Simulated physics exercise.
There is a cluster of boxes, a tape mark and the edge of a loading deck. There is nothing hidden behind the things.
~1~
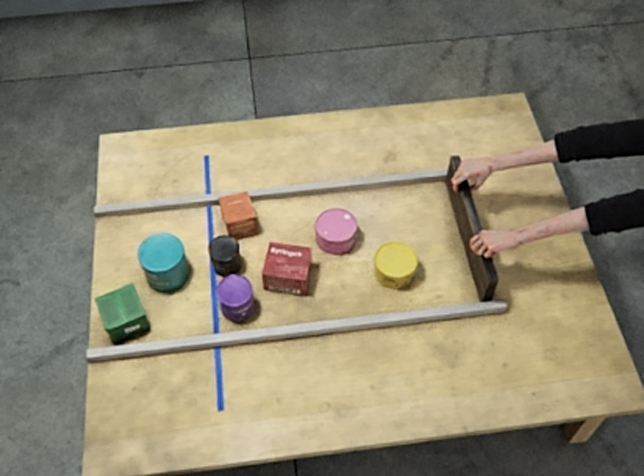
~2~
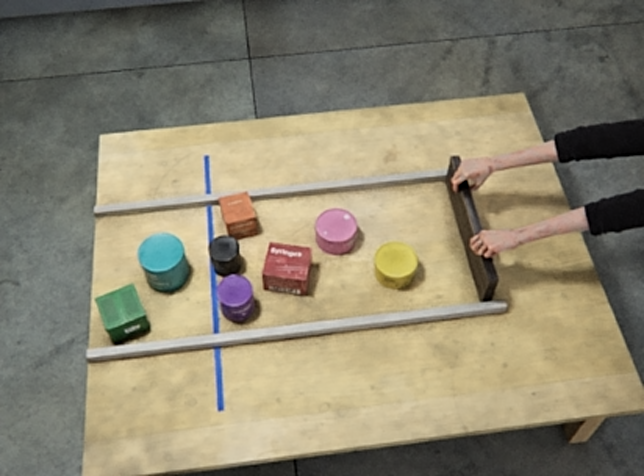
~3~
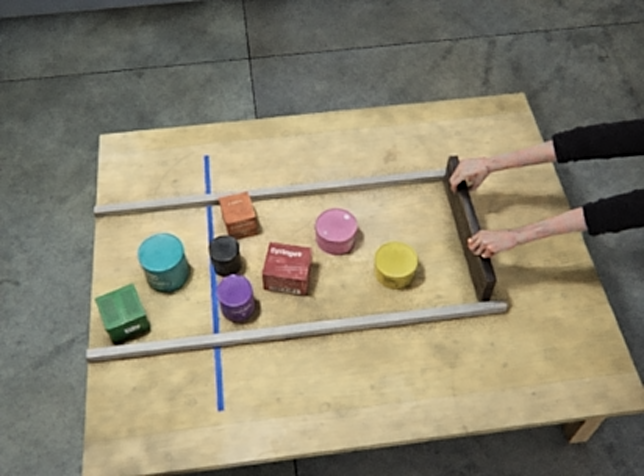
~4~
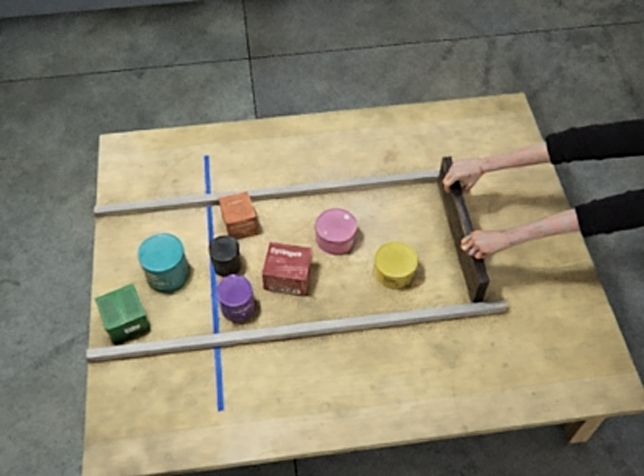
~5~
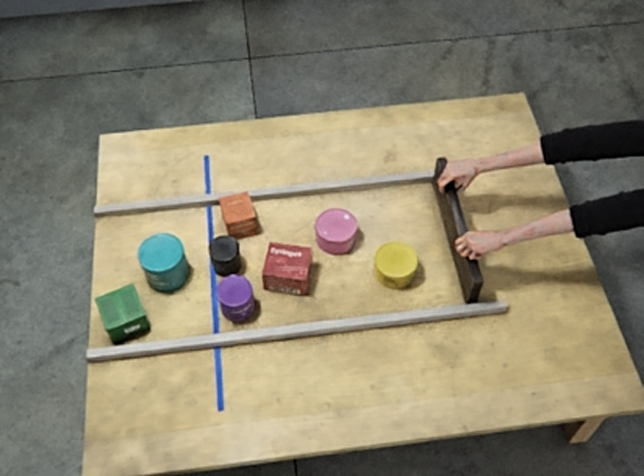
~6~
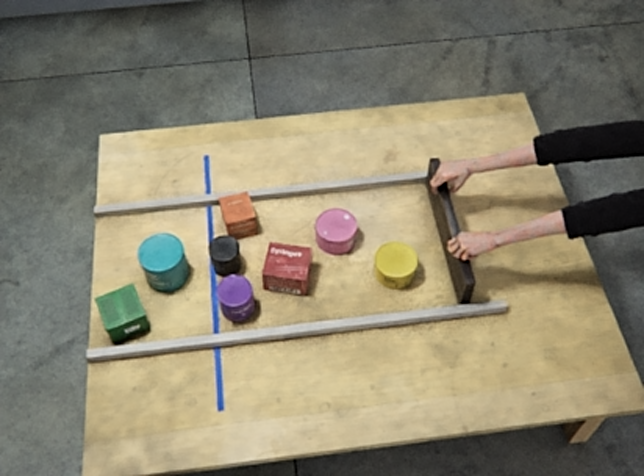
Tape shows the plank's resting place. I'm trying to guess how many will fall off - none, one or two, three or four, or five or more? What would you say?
It is going to spill none of them.
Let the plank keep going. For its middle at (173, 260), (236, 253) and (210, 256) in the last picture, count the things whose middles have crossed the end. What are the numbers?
In order: 1, 0, 0.
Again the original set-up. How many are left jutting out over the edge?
The figure is 1.
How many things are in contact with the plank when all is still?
The count in contact is 4.
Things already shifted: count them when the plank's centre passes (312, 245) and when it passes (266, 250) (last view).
First 4, after that 7.
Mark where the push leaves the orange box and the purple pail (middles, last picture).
The orange box comes to rest close to (194, 214), while the purple pail rests close to (197, 317).
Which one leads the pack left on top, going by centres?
The turquoise pail.
Soon after, none off yet; green tote at rest near (123, 314); turquoise pail at rest near (164, 263); black pail at rest near (226, 257).
At rest, the number that fall off is zero.
